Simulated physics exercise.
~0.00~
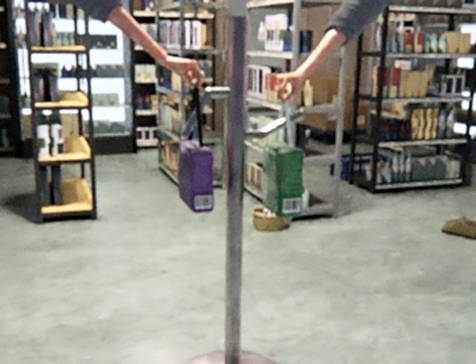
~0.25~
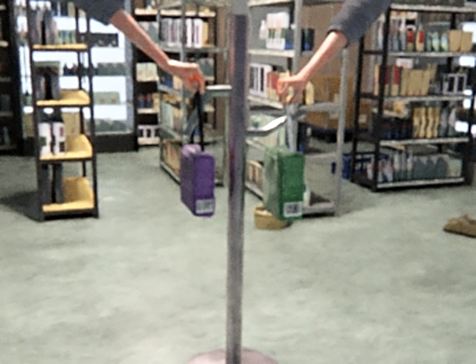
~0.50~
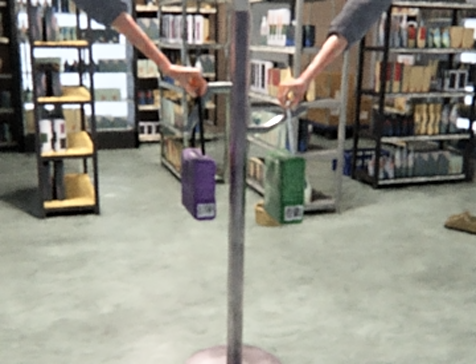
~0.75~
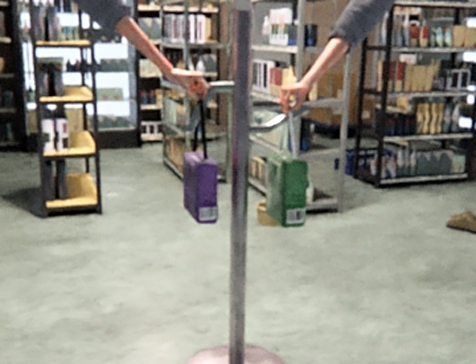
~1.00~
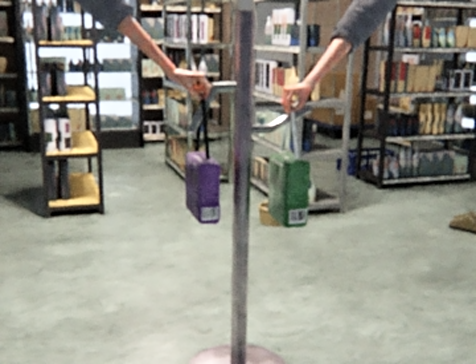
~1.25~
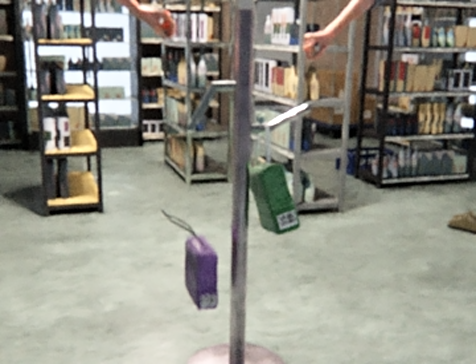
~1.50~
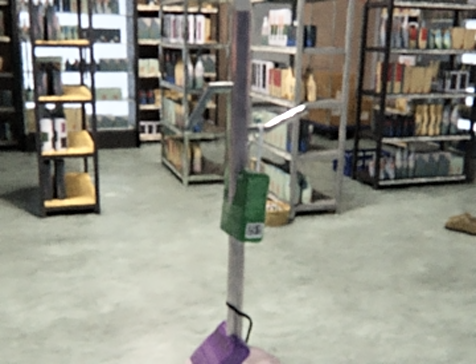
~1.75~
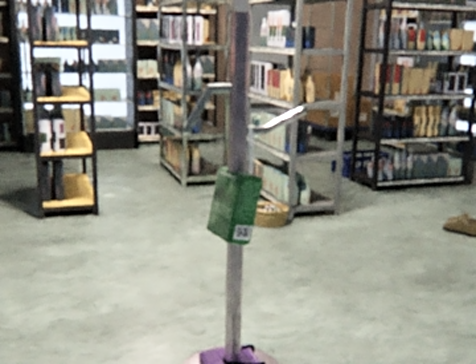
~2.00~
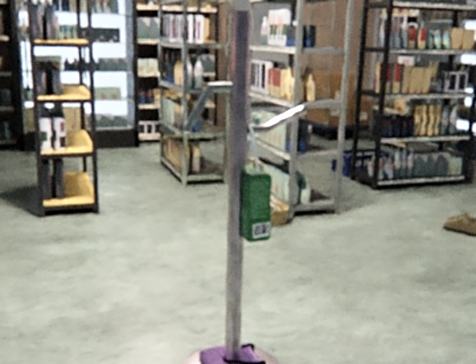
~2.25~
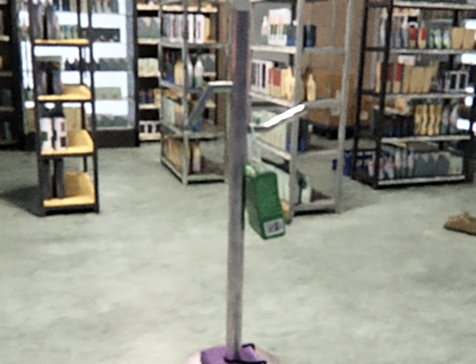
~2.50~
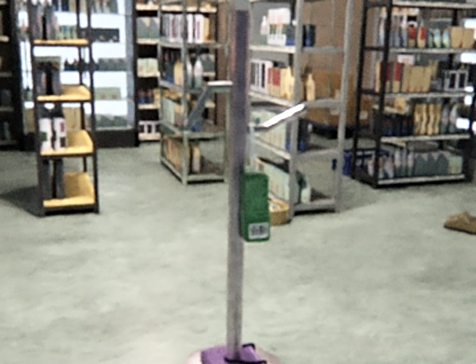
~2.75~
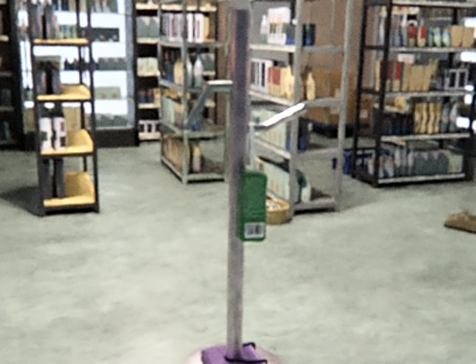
The clip shows two hands lowering a purple bag and a green bag by their loops onto the pegs of a metal stand, then letting go. The purple bag drops to the stand's base, while the green one swings beside the pole and stays hanging.
